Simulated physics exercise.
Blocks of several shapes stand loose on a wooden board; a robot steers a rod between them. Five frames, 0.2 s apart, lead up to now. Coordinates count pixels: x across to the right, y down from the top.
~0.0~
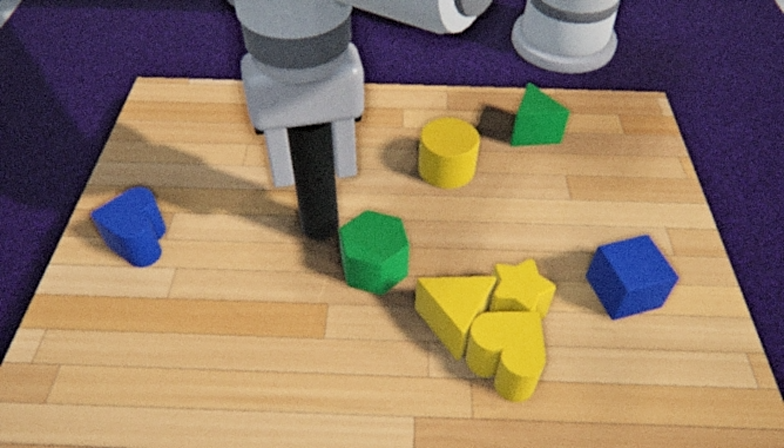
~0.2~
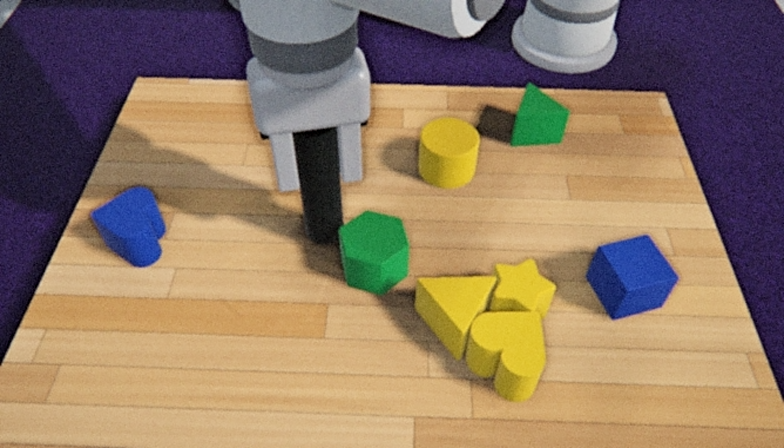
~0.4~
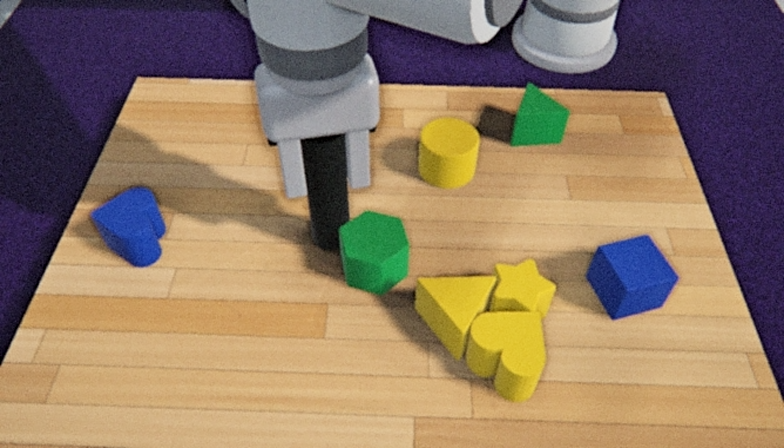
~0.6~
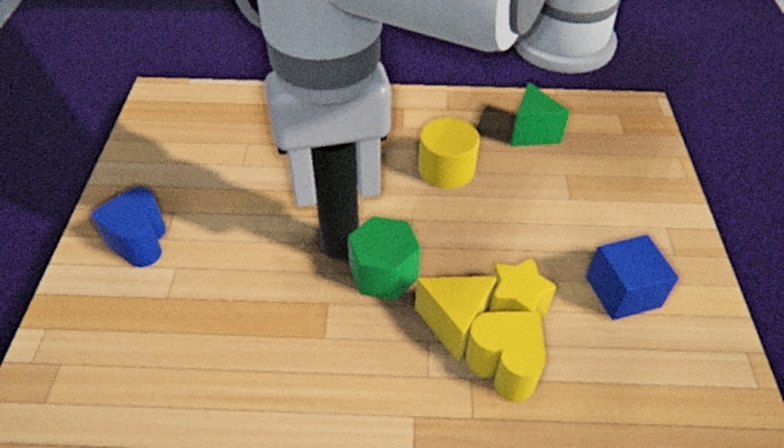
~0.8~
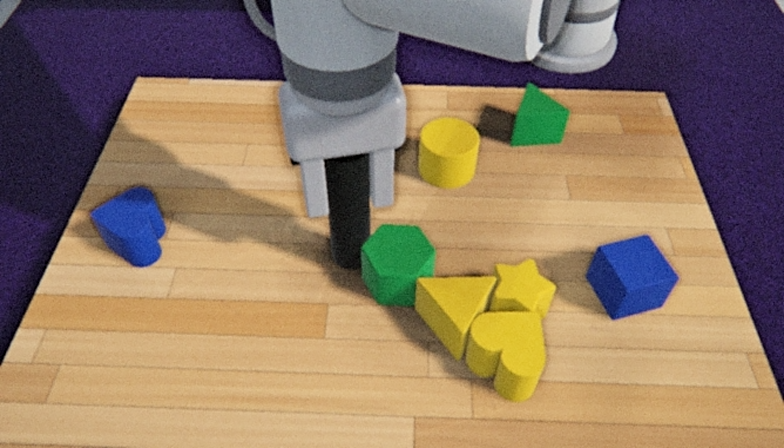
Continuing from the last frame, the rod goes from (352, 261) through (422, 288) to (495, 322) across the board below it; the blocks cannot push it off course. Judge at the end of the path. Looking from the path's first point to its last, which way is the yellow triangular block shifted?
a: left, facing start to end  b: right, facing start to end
b - right, facing start to end.
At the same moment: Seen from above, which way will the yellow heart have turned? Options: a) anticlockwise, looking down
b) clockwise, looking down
(a)
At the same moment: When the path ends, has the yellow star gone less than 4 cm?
In short: No.
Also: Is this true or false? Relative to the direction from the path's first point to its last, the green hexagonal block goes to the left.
That claim is true.
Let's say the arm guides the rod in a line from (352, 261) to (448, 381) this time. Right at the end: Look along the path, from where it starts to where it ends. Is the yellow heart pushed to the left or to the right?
Its sideways move is to the left.
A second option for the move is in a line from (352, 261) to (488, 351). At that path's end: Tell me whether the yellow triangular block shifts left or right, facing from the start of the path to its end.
It moves right.
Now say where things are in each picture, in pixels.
In the first picture, rod's lower end (320, 226); green hexagonal block (374, 236); yellow triangular block (459, 295); yellow heart (513, 338); yellow star (522, 282).
In the second picture, rod (325, 230); blocks still.
In the third picture, rod (332, 236); blocks still.
In the fourth picture, rod (341, 244); green hexagonal block (384, 241).
In the fifth picture, rod (352, 254); green hexagonal block (399, 248); yellow triangular block (459, 295); yellow heart (513, 338); yellow star (522, 282).
On the path given first. One third of the way, rod (401, 272); green hexagonal block (455, 259); yellow triangular block (462, 306); yellow heart (520, 343).
Two thirds of the way, rod (448, 292); green hexagonal block (506, 264), turned 35° anticlockwise; yellow triangular block (466, 312); yellow heart (522, 345), turned 15° anticlockwise; yellow star (563, 290), turned 25° clockwise.
At the end, rod (496, 316); green hexagonal block (543, 264), turned 60° anticlockwise; yellow triangular block (467, 321), turned 25° clockwise; yellow heart (525, 349), turned 25° anticlockwise; yellow star (597, 297), turned 30° clockwise.
